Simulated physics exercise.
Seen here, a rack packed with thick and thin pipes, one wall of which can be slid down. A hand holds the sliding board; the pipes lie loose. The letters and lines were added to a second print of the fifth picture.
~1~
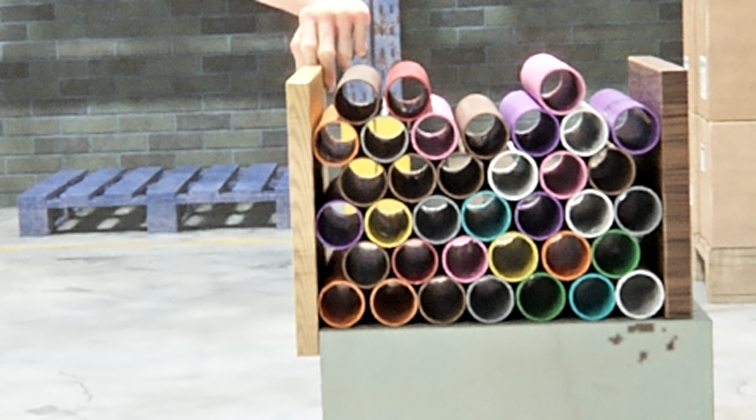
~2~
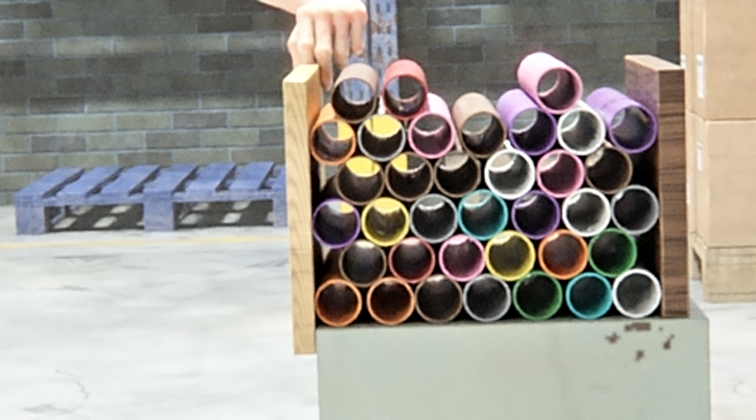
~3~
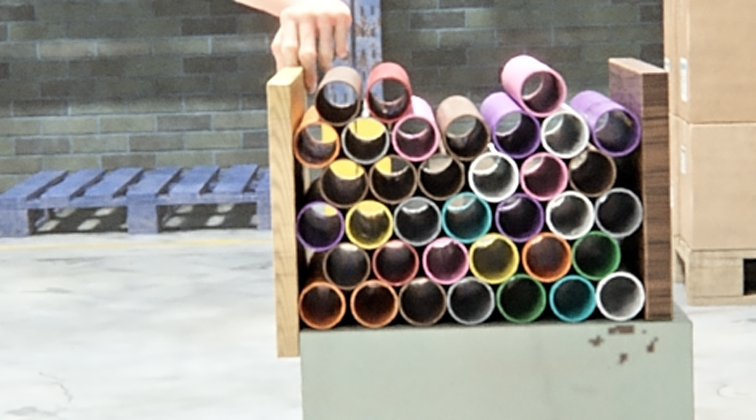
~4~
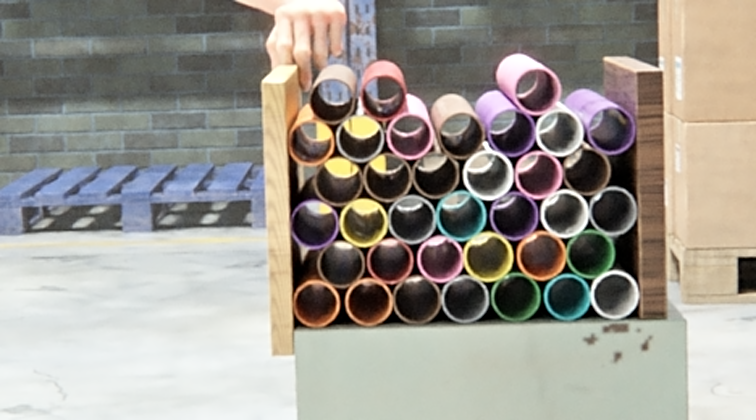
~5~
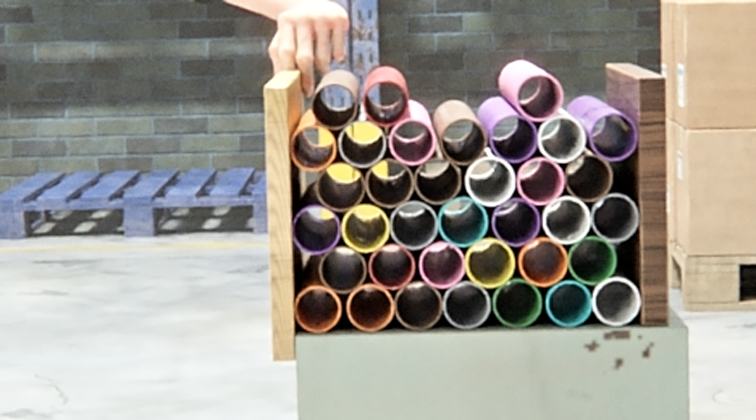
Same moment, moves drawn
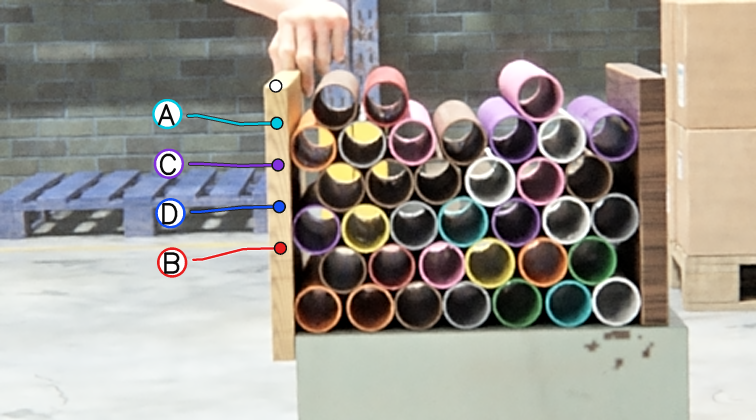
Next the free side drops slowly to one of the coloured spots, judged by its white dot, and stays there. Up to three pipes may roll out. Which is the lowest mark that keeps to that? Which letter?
Down to B.
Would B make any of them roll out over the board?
Yes.
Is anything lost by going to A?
No, at A.
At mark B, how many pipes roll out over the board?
It comes to two.
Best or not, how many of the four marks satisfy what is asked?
Four of the four.
On the marked copy, A at (277, 123); B at (280, 248); C at (278, 165); D at (279, 207); the white dot at (276, 86).
Following B. Soon after the start, top of the board (289, 160).
Later, top of the board (292, 244).
In the end, top of the board (292, 247), two out over the board.
As for the rest, A none out over the board; C none out over the board; D two out over the board.
